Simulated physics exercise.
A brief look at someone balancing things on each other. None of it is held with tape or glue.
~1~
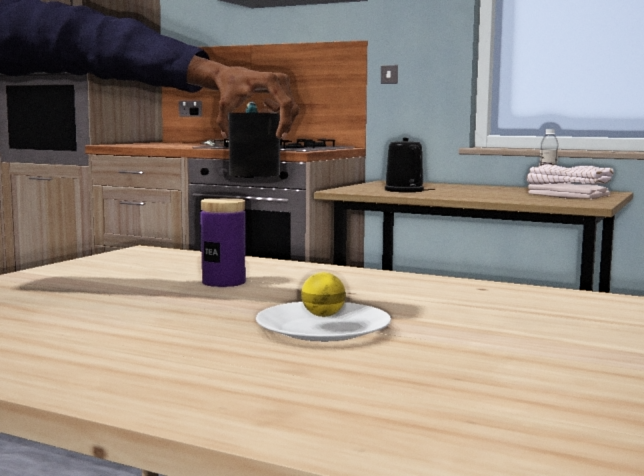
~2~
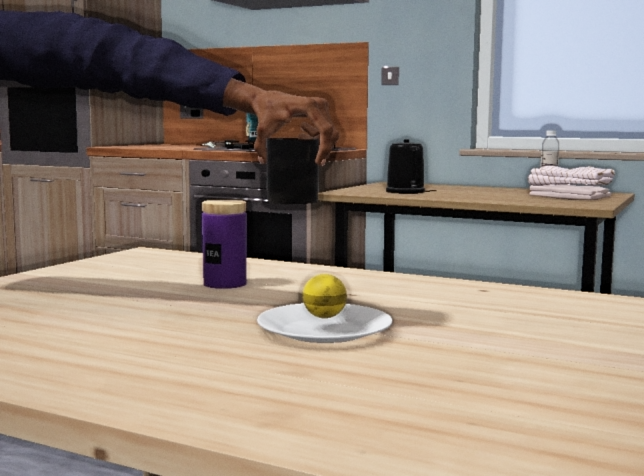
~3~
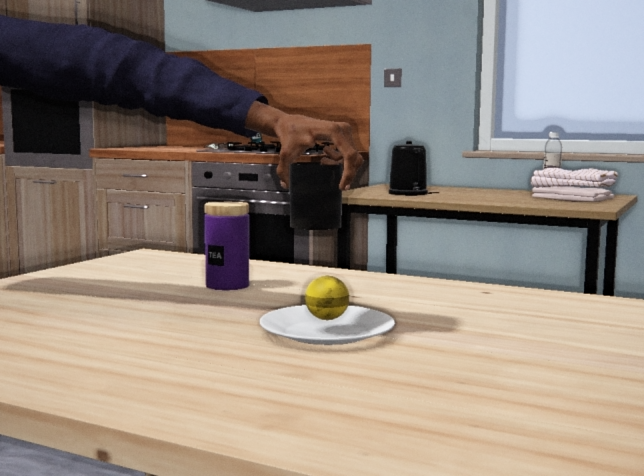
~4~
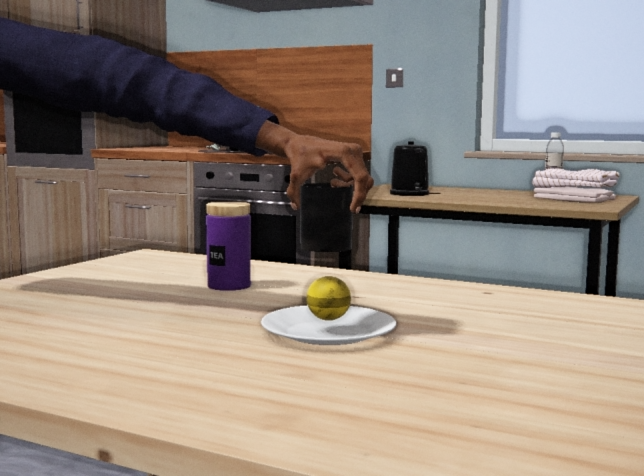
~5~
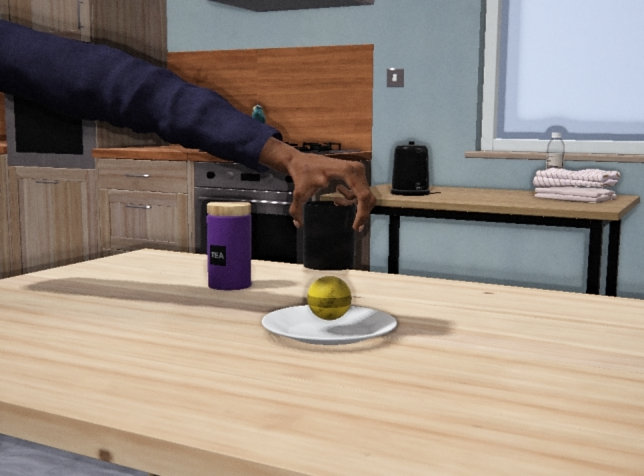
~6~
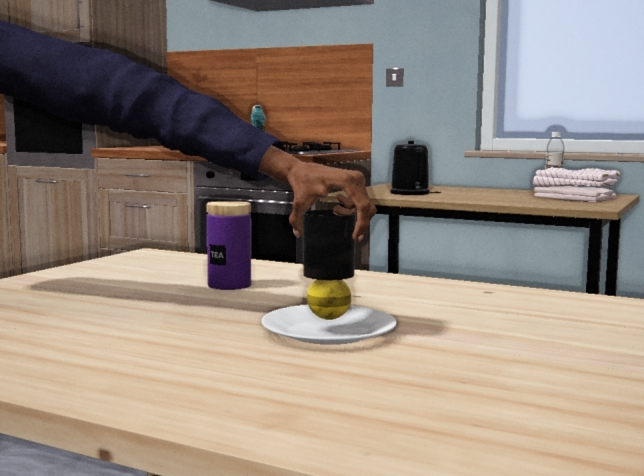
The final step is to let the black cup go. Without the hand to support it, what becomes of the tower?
It gives out.
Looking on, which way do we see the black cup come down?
Pretty clearly in the leftward direction.
Then, 0.60 s later than the last frame, black cup tilted by 35° near (305, 247).
Then, 0.80 s later than the last frame, black cup now fallen.
Then, 0.90 s later than the last frame, things are still on the move.
When it is over, fallen, black cup; the other 3 as before. End places, in pixels of the last picture, black cup near (216, 289). The pile comes apart.
